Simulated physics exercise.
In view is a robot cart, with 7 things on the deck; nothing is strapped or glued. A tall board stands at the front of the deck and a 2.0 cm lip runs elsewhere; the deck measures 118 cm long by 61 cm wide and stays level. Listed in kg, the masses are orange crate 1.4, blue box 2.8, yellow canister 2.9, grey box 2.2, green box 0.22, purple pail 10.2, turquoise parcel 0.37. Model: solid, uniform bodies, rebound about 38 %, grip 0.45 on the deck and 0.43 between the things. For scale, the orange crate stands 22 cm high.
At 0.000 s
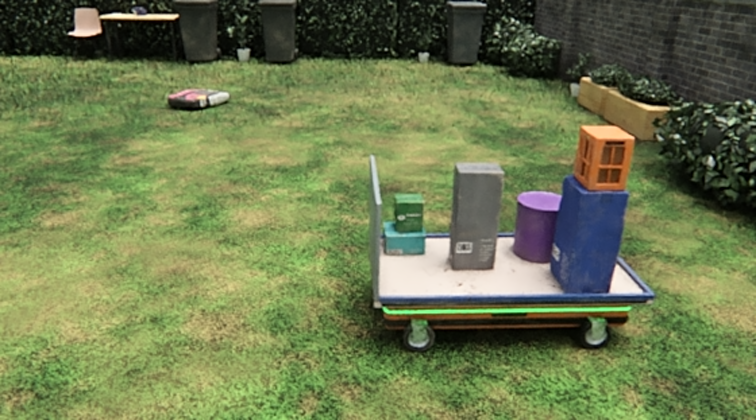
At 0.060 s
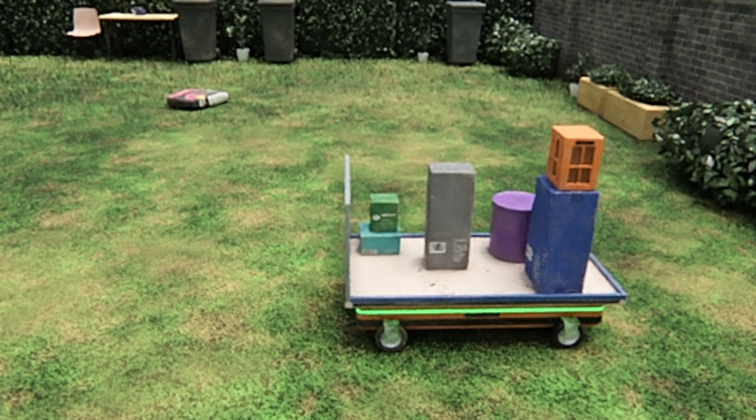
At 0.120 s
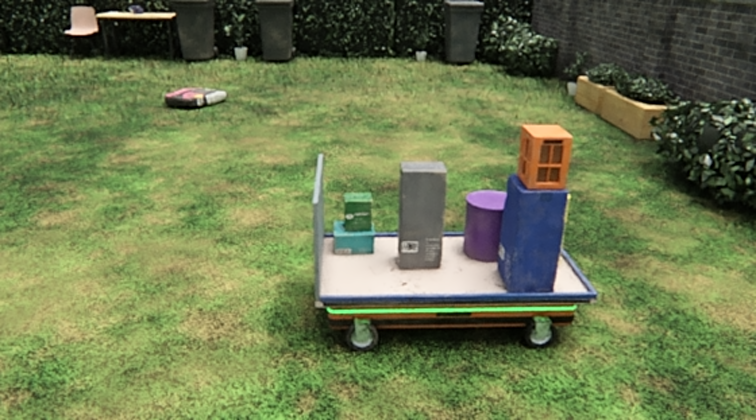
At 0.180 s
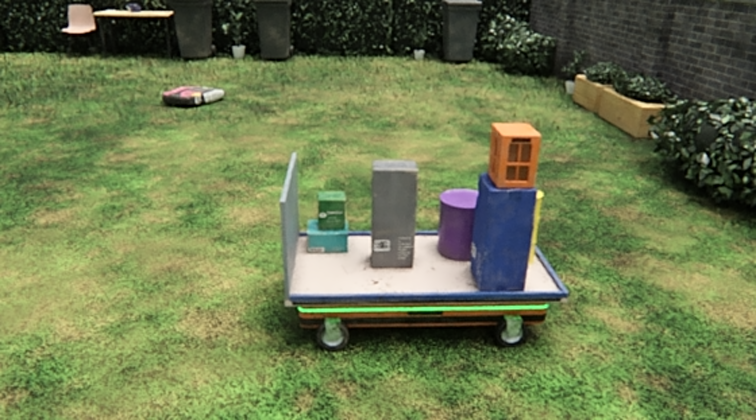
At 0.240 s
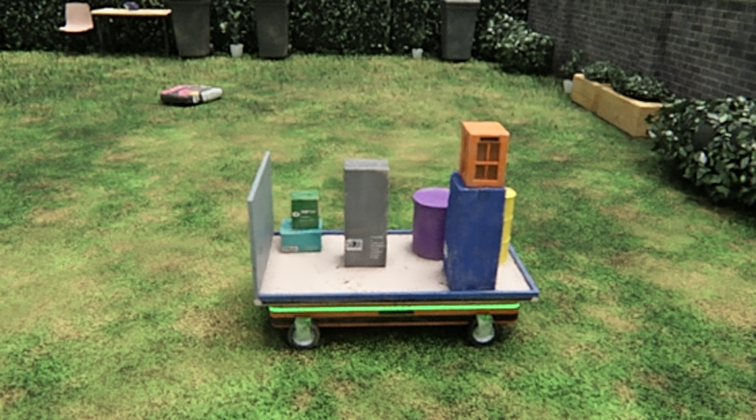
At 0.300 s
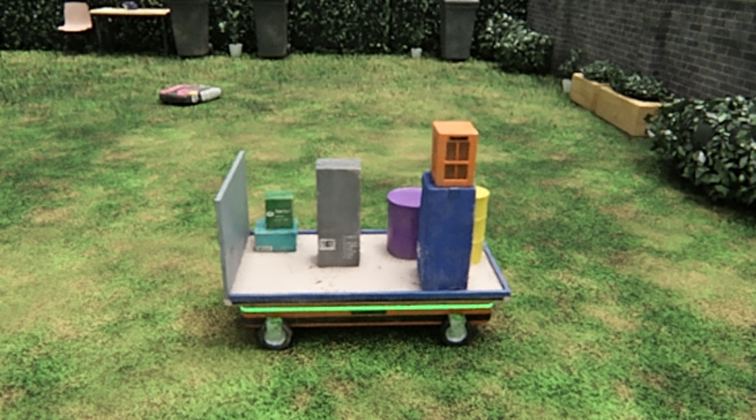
On a patchy lawn beside a brick wall, a flat cart carries a small green box on a turquoise one, a tall grey box, a purple pail and an orange crate atop a blue box. It rolls steadily leftward, its load keeping its arrangement, and a yellow canister gradually shows behind the blue box.
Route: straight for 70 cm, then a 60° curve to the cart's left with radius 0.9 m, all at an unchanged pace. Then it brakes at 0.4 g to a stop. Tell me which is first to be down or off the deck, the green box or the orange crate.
I would say the first.
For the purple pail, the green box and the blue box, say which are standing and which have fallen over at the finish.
Here's how it ends: The purple pail never goes down, the green box comes down, and the blue box comes down.
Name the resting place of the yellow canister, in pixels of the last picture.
Rest position, about (54, 355) px.
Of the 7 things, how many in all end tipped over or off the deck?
Count: 4.
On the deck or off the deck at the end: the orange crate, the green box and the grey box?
Well, the orange crate does come off, the green box does come off, and the grey box does come off.
After 0.70 s, cart 140 cm along, turned 35°; green box now off the deck; orange crate slid 3 cm near (285, 163); grey box leaning 60°.
After 1.00 s, cart 200 cm along, turned 60°; grey box now off the deck; orange crate leaning 14° near (147, 198); blue box leaning 14°.
After 1.40 s, cart 244 cm along, turned 60°; orange crate leaning 26°; blue box leaning 26°; yellow canister leaning 8°.
After 2.10 s, cart 245 cm along, turned 60°, stopped; orange crate now off the deck; blue box on its side; turquoise parcel slid 12 cm.
At rest (3.9 s), off the deck, orange crate, grey box and green box; tipped over on the deck, blue box; not toppled but over 10 cm from the start, turquoise parcel; the other 2 in place, give or take 10 cm. Seen from the same camera at the end, green box near (33, 297). Green box went at 0.52 s; orange crate went at 1.50 s.
